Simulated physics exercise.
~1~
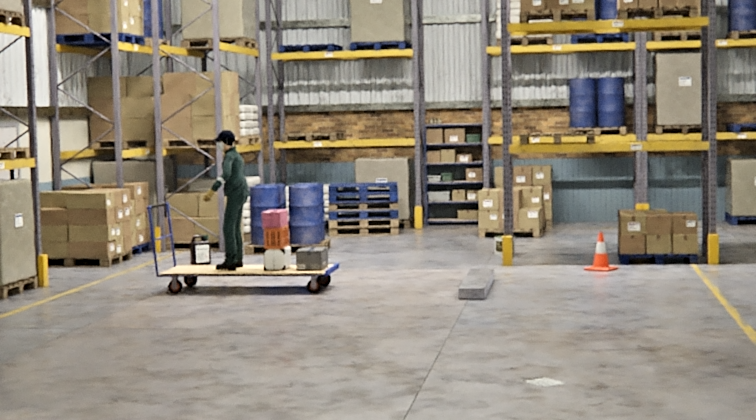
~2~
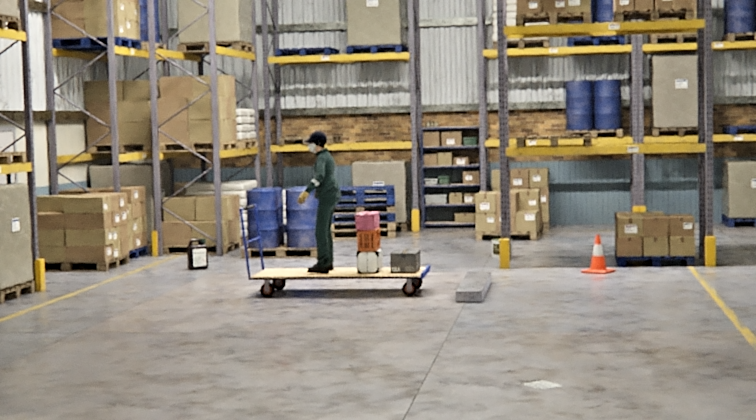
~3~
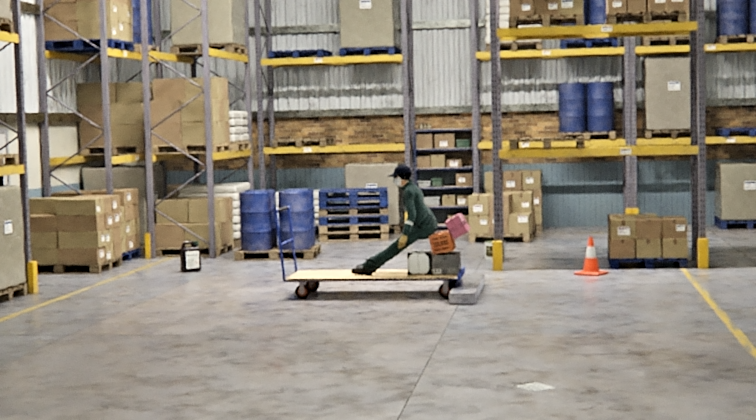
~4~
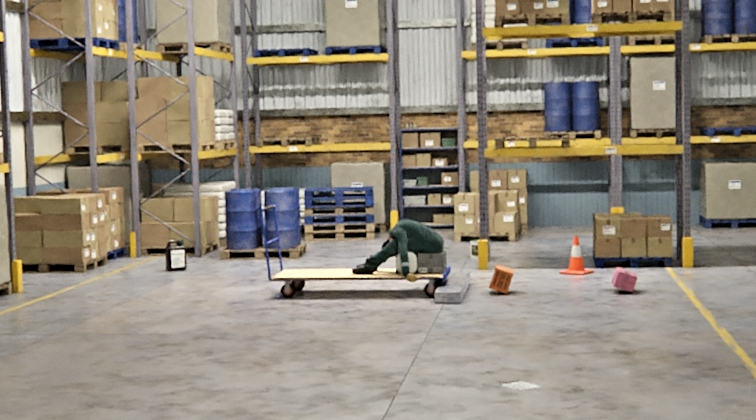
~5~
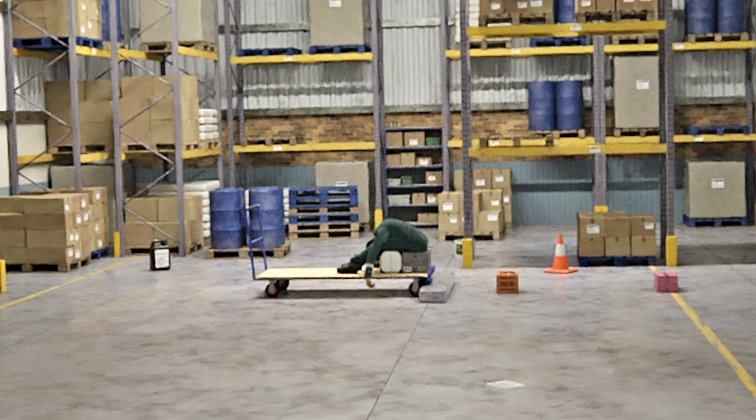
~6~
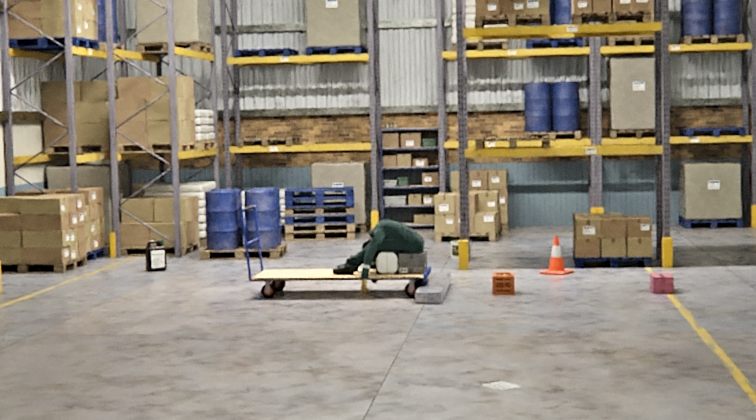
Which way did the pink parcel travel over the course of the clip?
It moved to the right, riding along on the trolley at first and then flying off past the kerb onto the floor.
